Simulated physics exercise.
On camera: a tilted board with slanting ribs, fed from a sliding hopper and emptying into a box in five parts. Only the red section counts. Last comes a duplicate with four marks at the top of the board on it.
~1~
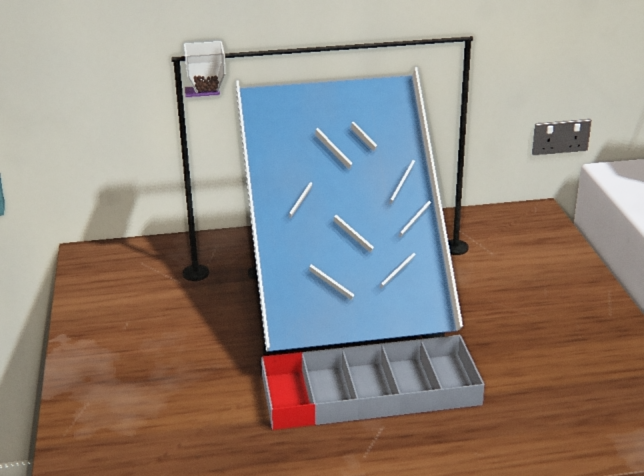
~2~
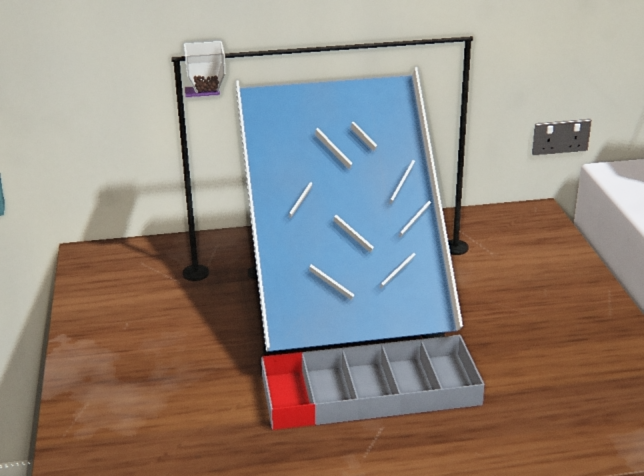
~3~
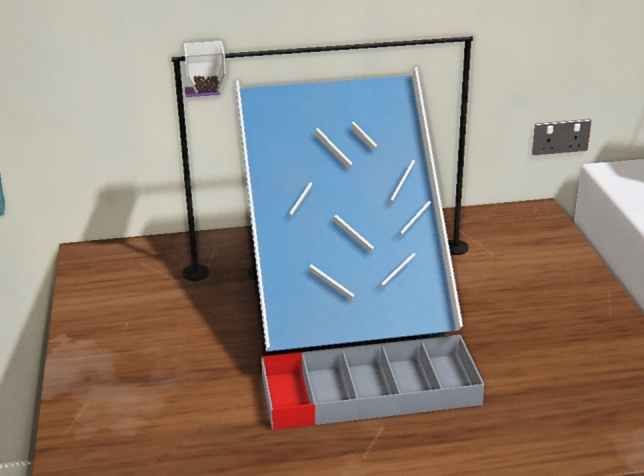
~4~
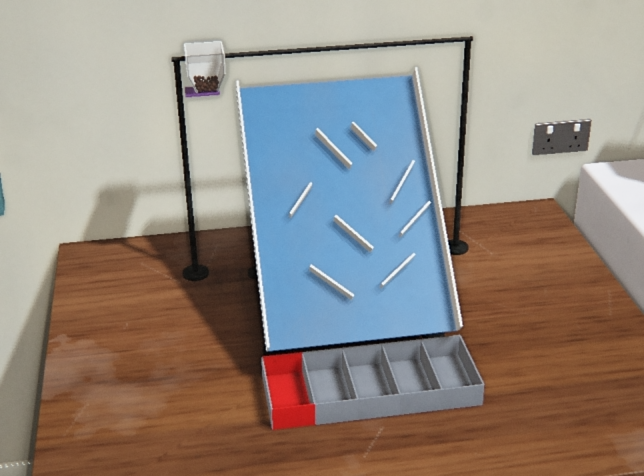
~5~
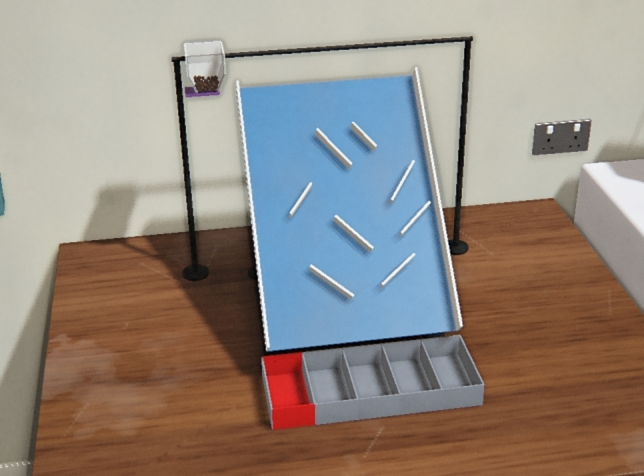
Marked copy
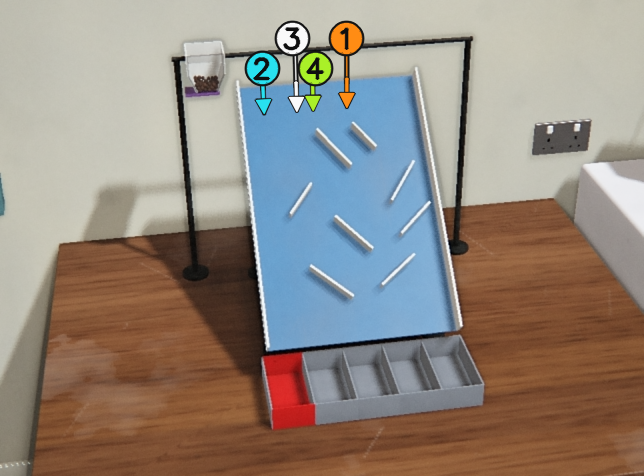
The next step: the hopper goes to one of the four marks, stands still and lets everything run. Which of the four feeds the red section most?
I would pick mark 2.
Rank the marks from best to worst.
The order is 2, 3, 4, 1.
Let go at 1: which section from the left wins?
It is the third one.
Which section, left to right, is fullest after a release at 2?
The first from the left.
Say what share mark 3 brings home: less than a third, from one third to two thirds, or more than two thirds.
It is from one third to two thirds.
On the marked copy, mark 1 meets the board at (346, 102); mark 2 meets the board at (263, 108); mark 3 meets the board at (296, 106); mark 4 meets the board at (313, 105).
Choosing 1, none in the red section, all in other sections.
Choosing 2, nearly all in the red section.
Choosing 3, about half in the red section, about half in other sections.
Choosing 4, about a quarter in the red section, most in other sections.
